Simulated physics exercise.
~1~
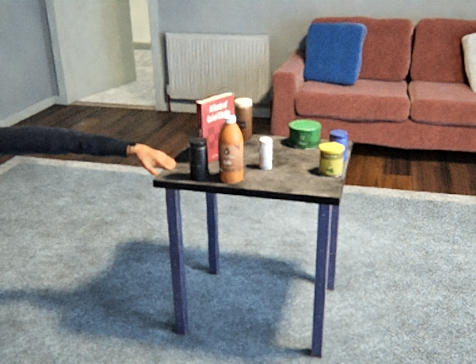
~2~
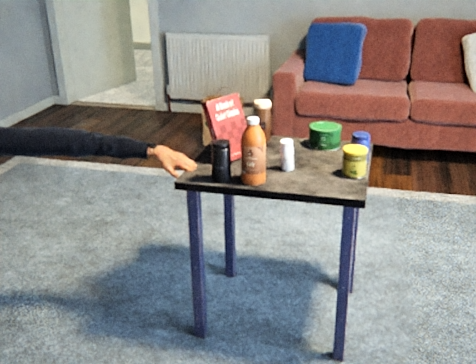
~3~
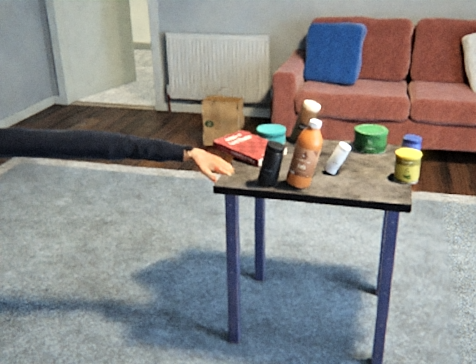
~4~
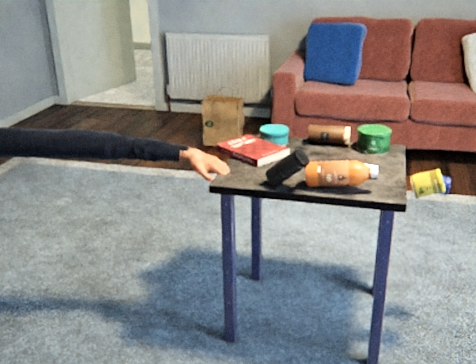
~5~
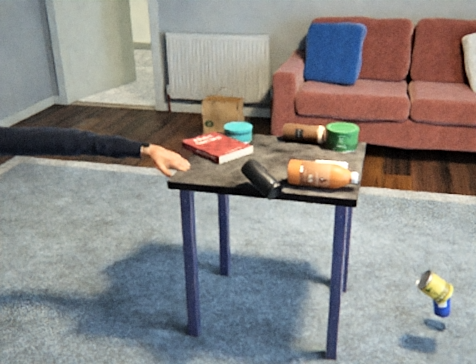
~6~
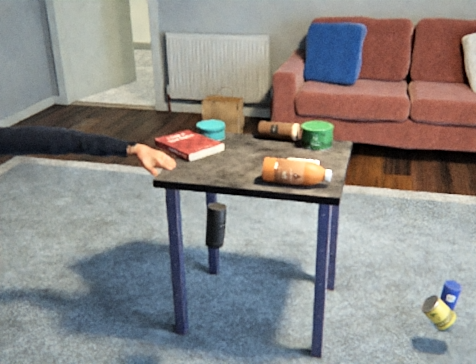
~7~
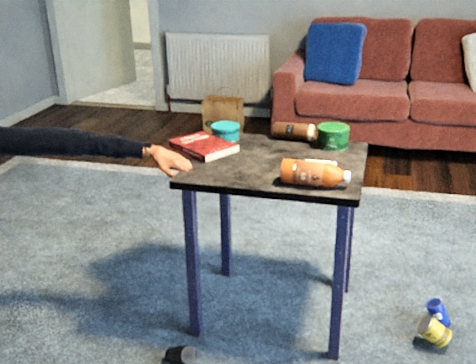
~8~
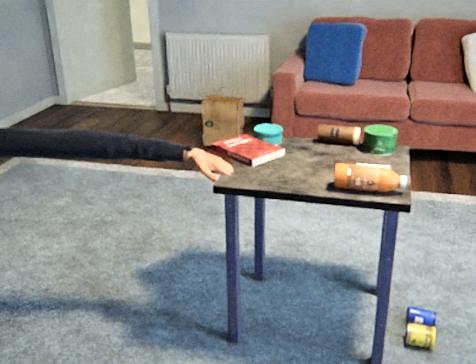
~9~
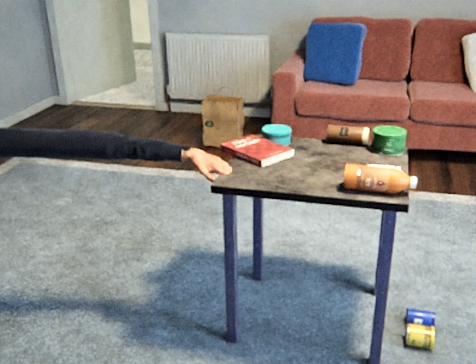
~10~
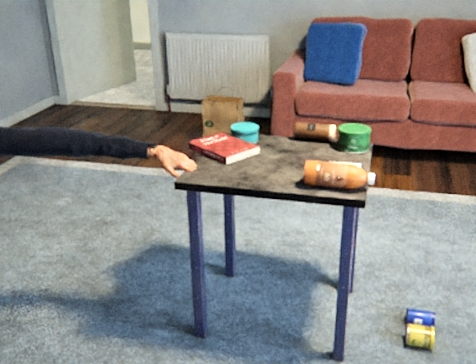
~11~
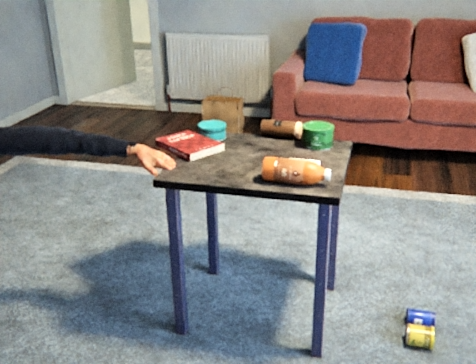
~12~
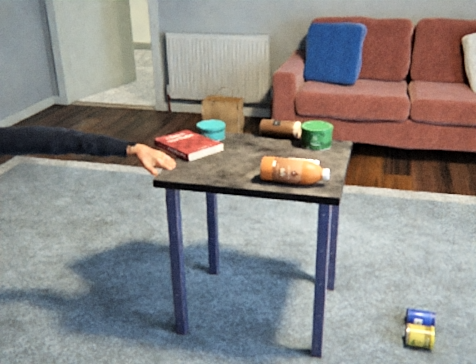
A dark-sleeved arm reaching in from the left shoves a small dark-topped table with blue legs to the right, in a living room with a red sofa behind, seen from a fixed spot in front. Bottles, jars, tubs and a red book stand on top. As the table jerks, the book falls flat, the orange and brown containers topple, and the yellow tin and blue jar drop off the right side. The table slides back left, and the black jar falls off the front. After another trip right and back, the orange bottle lies on top beside the upright turquoise and green tubs.
